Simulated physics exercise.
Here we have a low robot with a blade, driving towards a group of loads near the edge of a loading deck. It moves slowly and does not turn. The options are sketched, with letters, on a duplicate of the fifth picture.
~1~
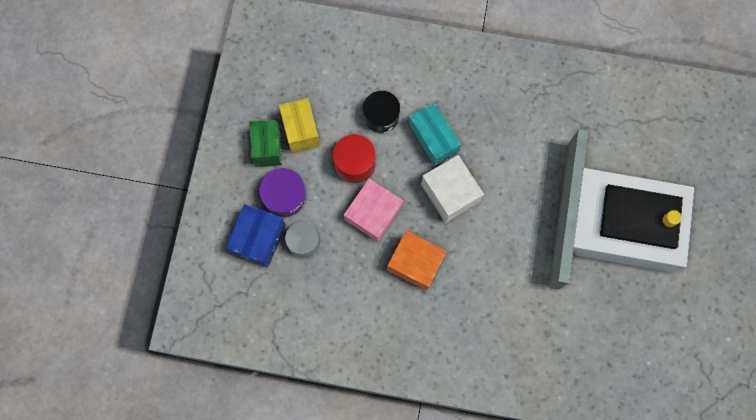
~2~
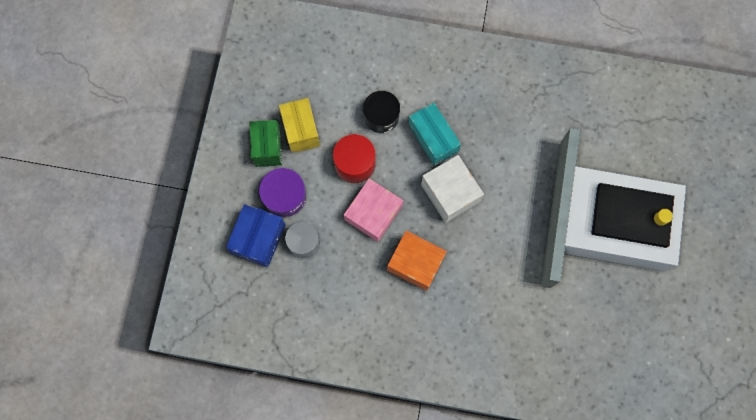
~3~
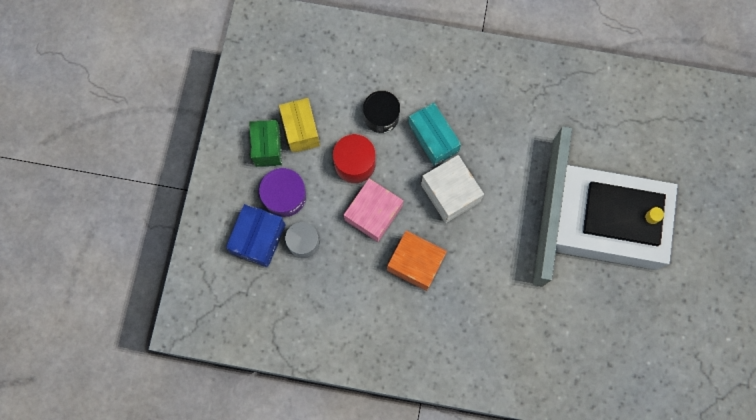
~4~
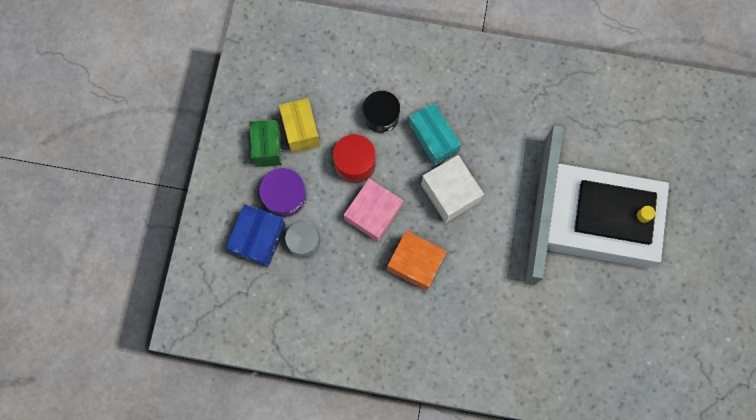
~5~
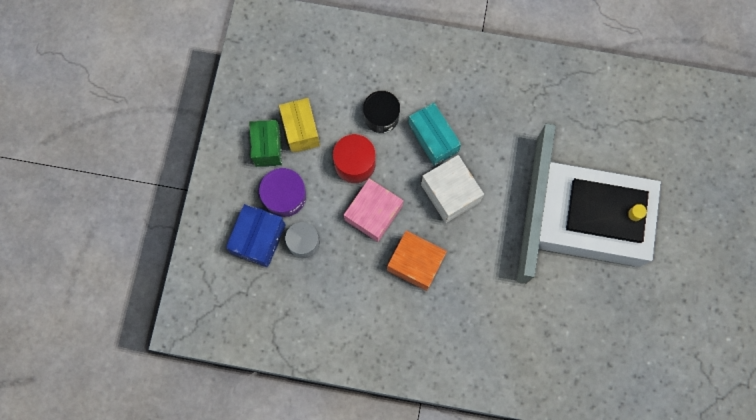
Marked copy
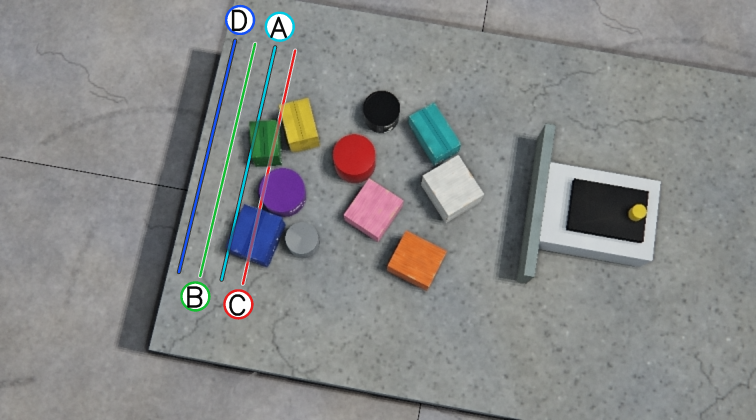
On a grey speckled deck, a low white robot with a wide grey blade crept slowly left in a straight line toward a cluster of colourful boxes and round canisters, which all stayed still.
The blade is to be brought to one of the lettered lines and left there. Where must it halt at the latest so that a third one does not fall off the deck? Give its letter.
It can go as far as C.
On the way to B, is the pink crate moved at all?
Yes.
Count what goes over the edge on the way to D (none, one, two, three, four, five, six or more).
By then, six or more.
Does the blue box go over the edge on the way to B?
No.
On the marked copy, A at (249, 159); B at (229, 156); C at (270, 163); D at (208, 152).
With C. Early on, robot (502, 192); turquoise parcel (425, 125); orange crate (398, 265).
Further on, robot (404, 175); green parcel (241, 139); purple pail (256, 191).
At the end, robot (329, 161); green parcel over the edge; yellow box (207, 106); one fallen.
As for the rest, A drops four; B drops five; D drops eight.
